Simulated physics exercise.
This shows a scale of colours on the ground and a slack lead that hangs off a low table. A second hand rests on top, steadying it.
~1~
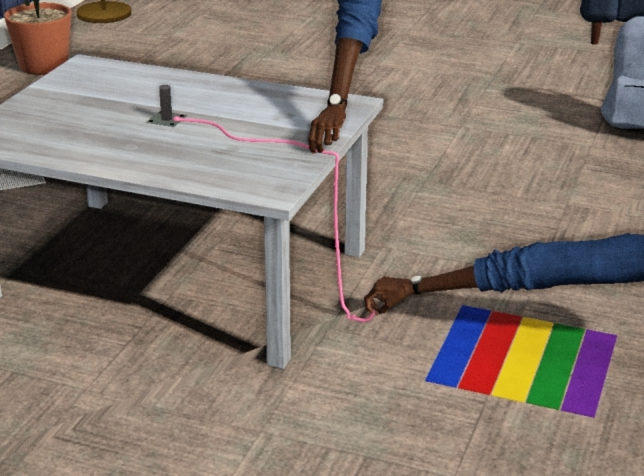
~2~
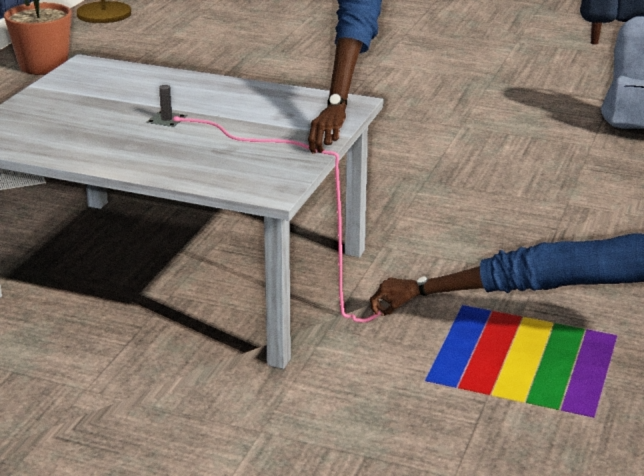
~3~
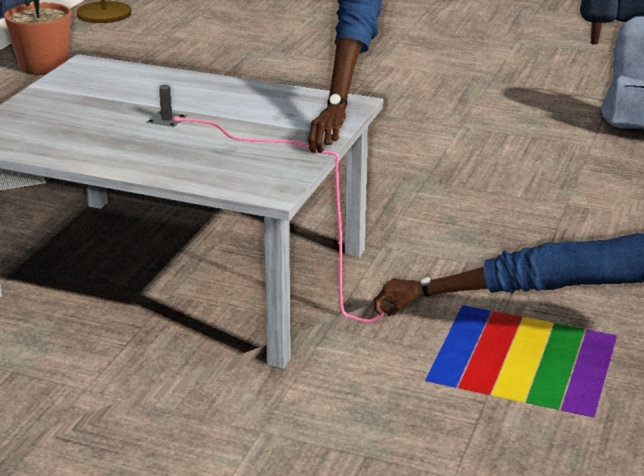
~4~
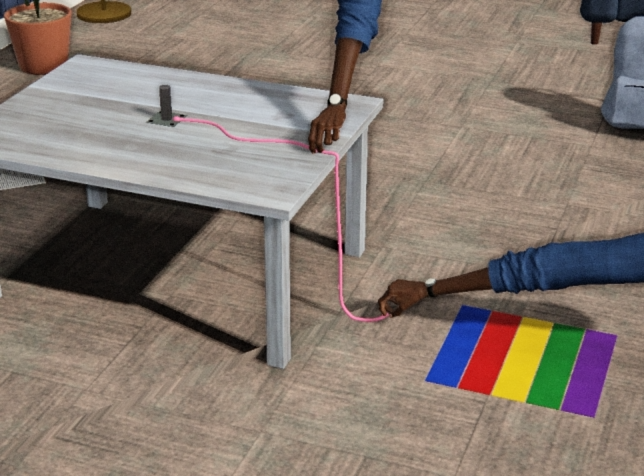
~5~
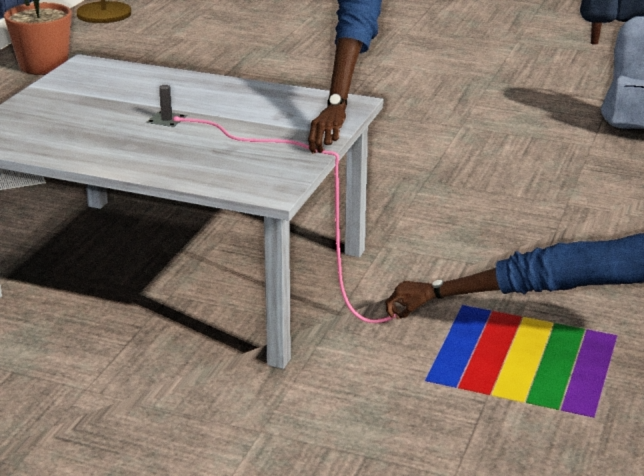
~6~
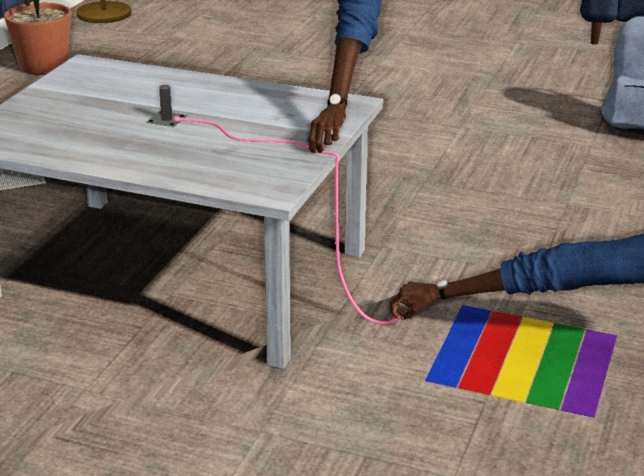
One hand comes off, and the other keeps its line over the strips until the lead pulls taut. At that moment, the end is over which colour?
Over red.
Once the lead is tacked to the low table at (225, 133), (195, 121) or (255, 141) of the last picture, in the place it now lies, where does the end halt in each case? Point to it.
Approximately (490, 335), (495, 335) and (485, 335) respectively.
A little later, end near (426, 322); short of the strips.
Next, end near (469, 331); over blue.
When it is tight, end near (496, 336); over red. It gets as far as the red strip.
